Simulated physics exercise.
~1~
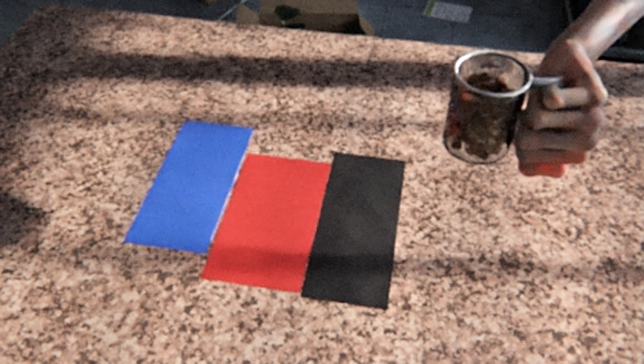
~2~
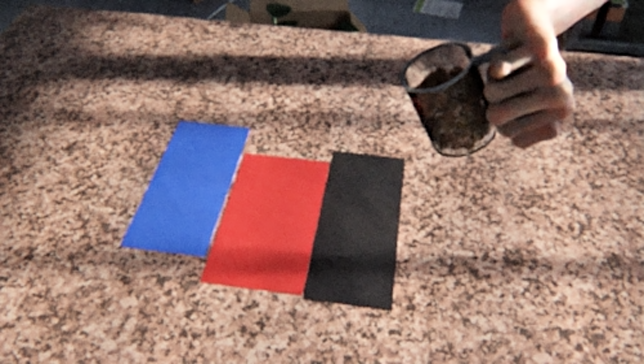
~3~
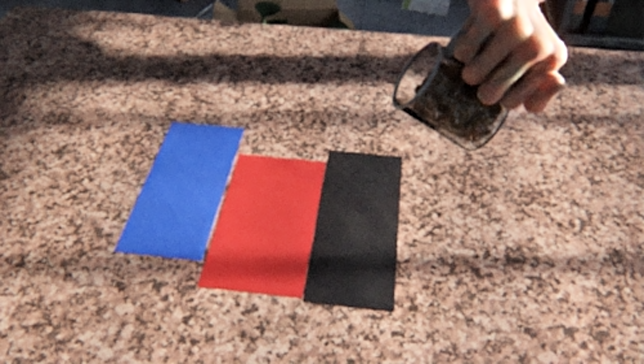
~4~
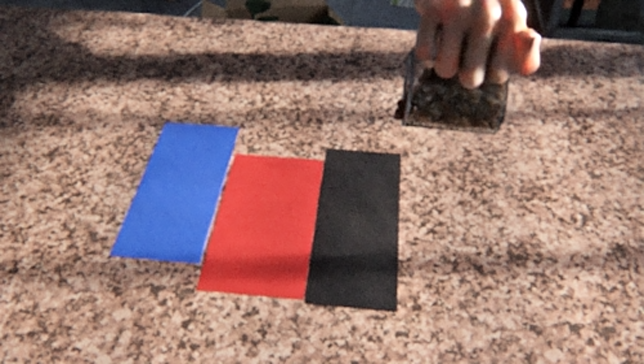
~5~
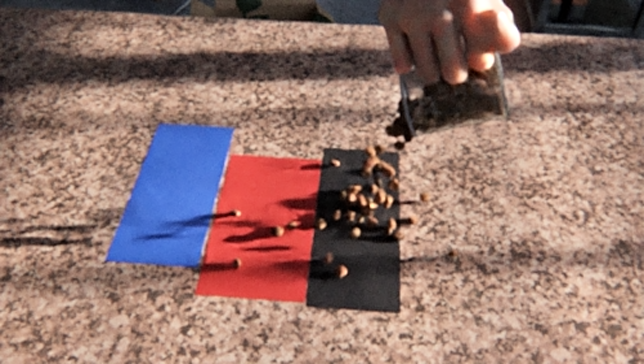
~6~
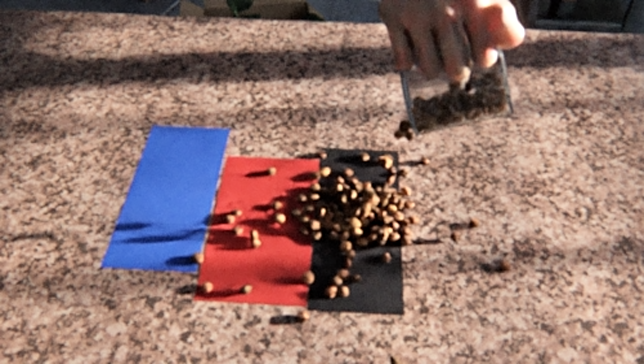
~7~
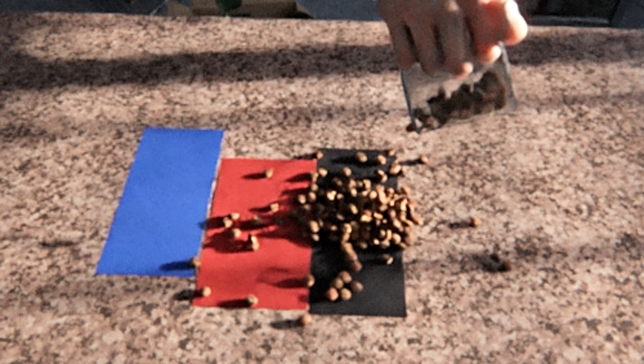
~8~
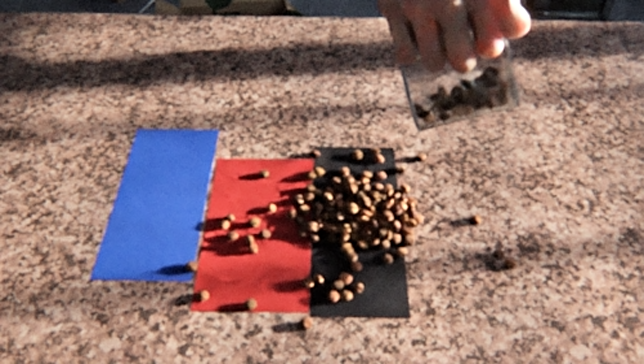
At first, a hand holds a clear cup of brown kibble upright above a speckled tabletop, to the right of blue, red and black mats lying side by side. The hand moves the cup left and tips it steadily until it lies on its side. Pieces then spill over the rim, landing mostly on the black mat, with some scattering left onto the red one. The pile grows across the black mat and over the red mat's edge, while a few stray onto the table. Finally the flow stops, the heap rests still, and the tilted cup keeps some kibble.
